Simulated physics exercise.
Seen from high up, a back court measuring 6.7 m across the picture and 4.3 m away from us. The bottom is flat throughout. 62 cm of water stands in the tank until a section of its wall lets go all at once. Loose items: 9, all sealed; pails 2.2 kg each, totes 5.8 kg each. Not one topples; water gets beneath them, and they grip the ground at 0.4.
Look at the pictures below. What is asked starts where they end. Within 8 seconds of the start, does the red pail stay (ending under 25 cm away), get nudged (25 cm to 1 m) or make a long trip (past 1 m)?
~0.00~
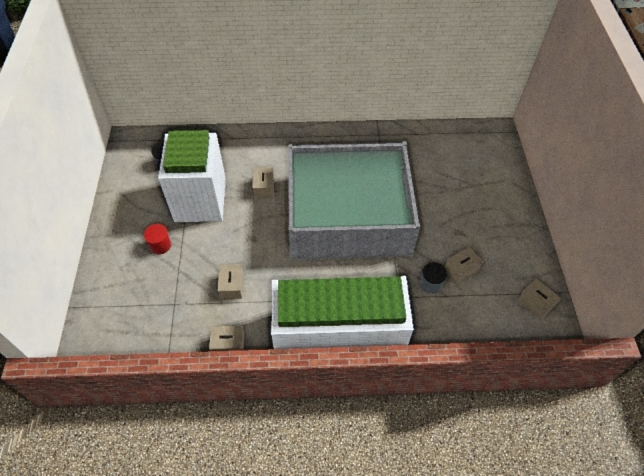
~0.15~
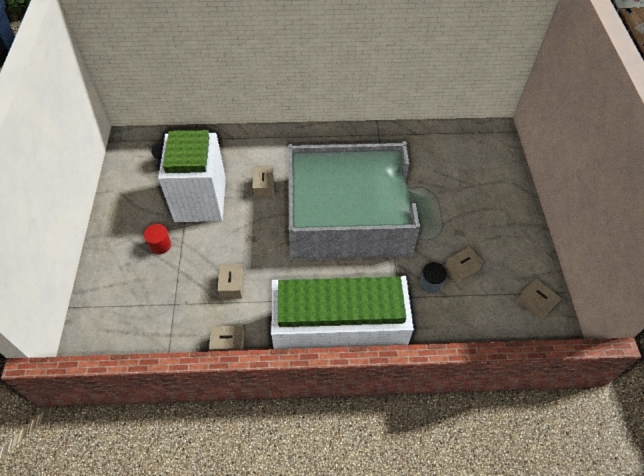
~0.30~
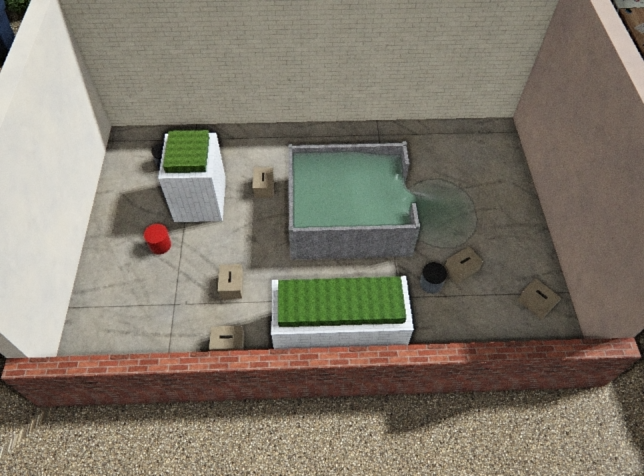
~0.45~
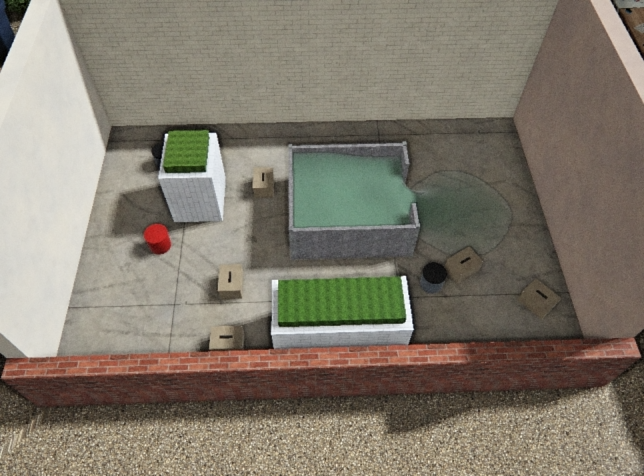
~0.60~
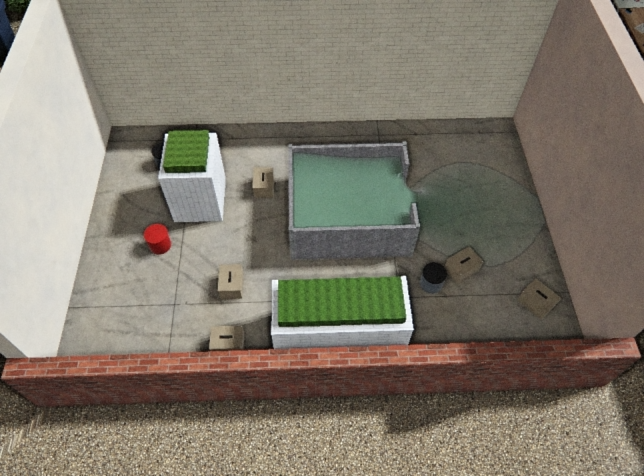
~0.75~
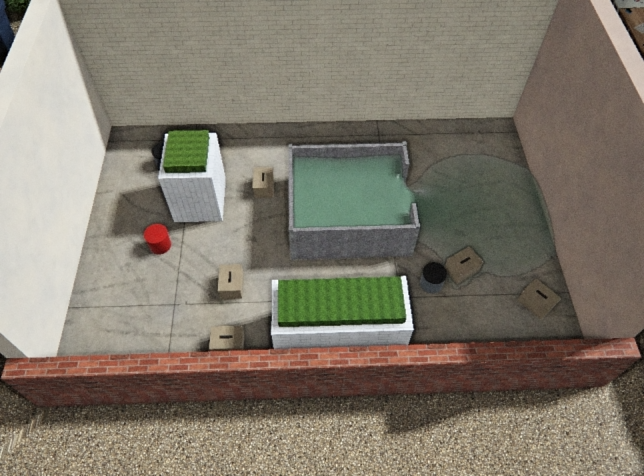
It stays.
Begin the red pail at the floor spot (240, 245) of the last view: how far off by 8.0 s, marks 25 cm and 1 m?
From that spot, it remains nearly still.
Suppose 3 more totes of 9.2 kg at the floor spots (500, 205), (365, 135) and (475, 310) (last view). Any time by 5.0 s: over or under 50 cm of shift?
In the order listed: Across the line; across the line; across the line.
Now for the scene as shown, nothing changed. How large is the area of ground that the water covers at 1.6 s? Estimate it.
Near 8.5 m2 in all.
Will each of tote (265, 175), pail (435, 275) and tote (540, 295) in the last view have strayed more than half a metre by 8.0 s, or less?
In sequence - stayed below the line; crossed the line; crossed the line.
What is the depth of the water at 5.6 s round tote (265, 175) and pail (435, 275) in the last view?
Roughly 1 and 6 cm.
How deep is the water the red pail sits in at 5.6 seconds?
Roughly 0 cm deep.
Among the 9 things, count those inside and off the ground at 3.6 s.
That would be 1 of them.
After 1.6 s the red pail is near (156, 234), 0.0 m from its start, aground; 0 afloat.
After 3.6 s the red pail is near (156, 234), 0.0 m from its start, aground; 1 afloat.
After 5.6 s the red pail is near (156, 234), 0.0 m from its start, aground; 4 afloat.
After 8.0 s the red pail is near (156, 234), 0.0 m from its start, aground; 4 afloat.
